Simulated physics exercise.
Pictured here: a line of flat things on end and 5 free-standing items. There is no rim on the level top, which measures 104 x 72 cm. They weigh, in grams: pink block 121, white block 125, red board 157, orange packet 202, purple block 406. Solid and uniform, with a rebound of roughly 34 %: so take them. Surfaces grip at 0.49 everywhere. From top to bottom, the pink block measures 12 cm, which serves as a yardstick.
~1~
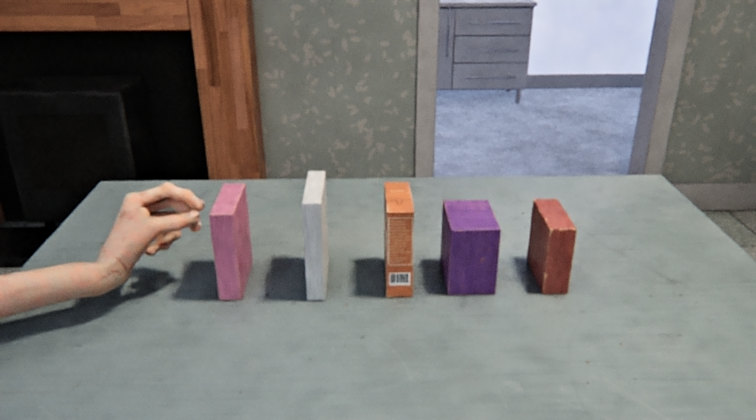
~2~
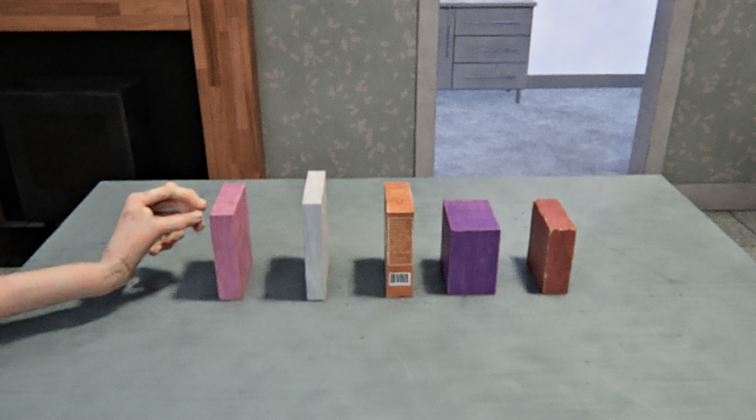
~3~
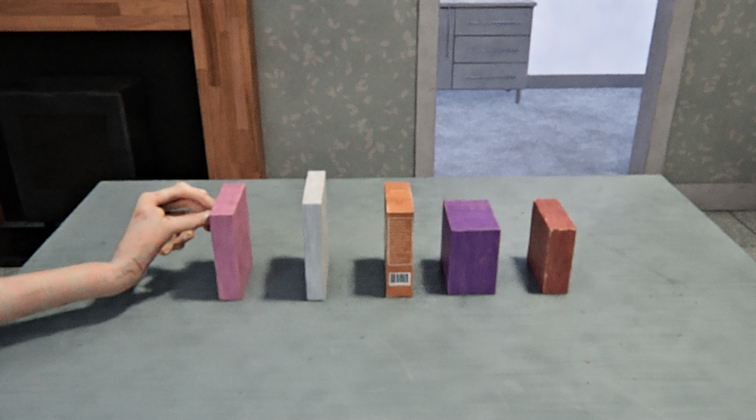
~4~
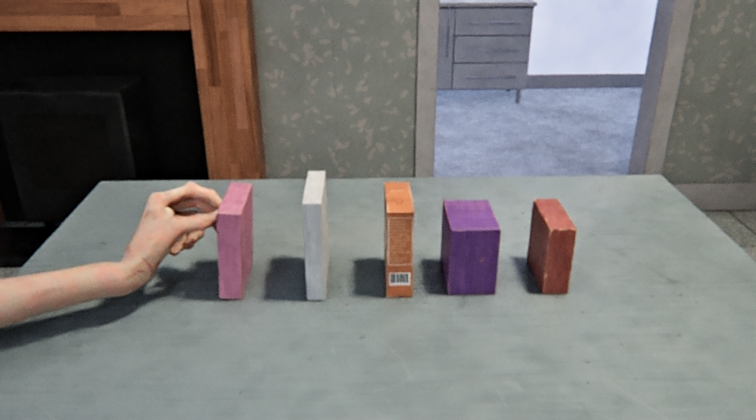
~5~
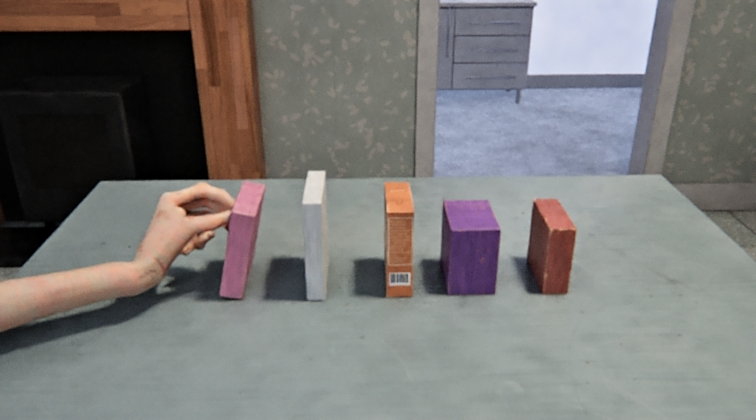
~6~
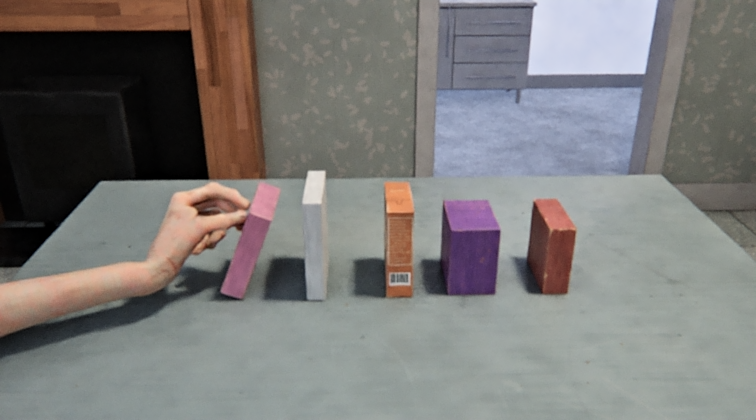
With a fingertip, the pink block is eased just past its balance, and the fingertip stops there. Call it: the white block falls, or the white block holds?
It falls.
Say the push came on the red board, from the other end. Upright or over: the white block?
That way, the white block stays on its end.
Then, 0.20 s on from there, pink block 54° over; white block 13° off upright near (329, 233).
Then, 0.40 s on from there, pink block 72° over; white block 50° off upright near (362, 244); orange packet 21° off upright.
Then, 2.00 s on from there, pink block 75° over; white block 55° off upright near (365, 247); orange packet 19° off upright.
In the end, toppled on the table, white block; the other 2 under 5 cm from the start. At the end, from the last picture's camera, white block near (365, 248).
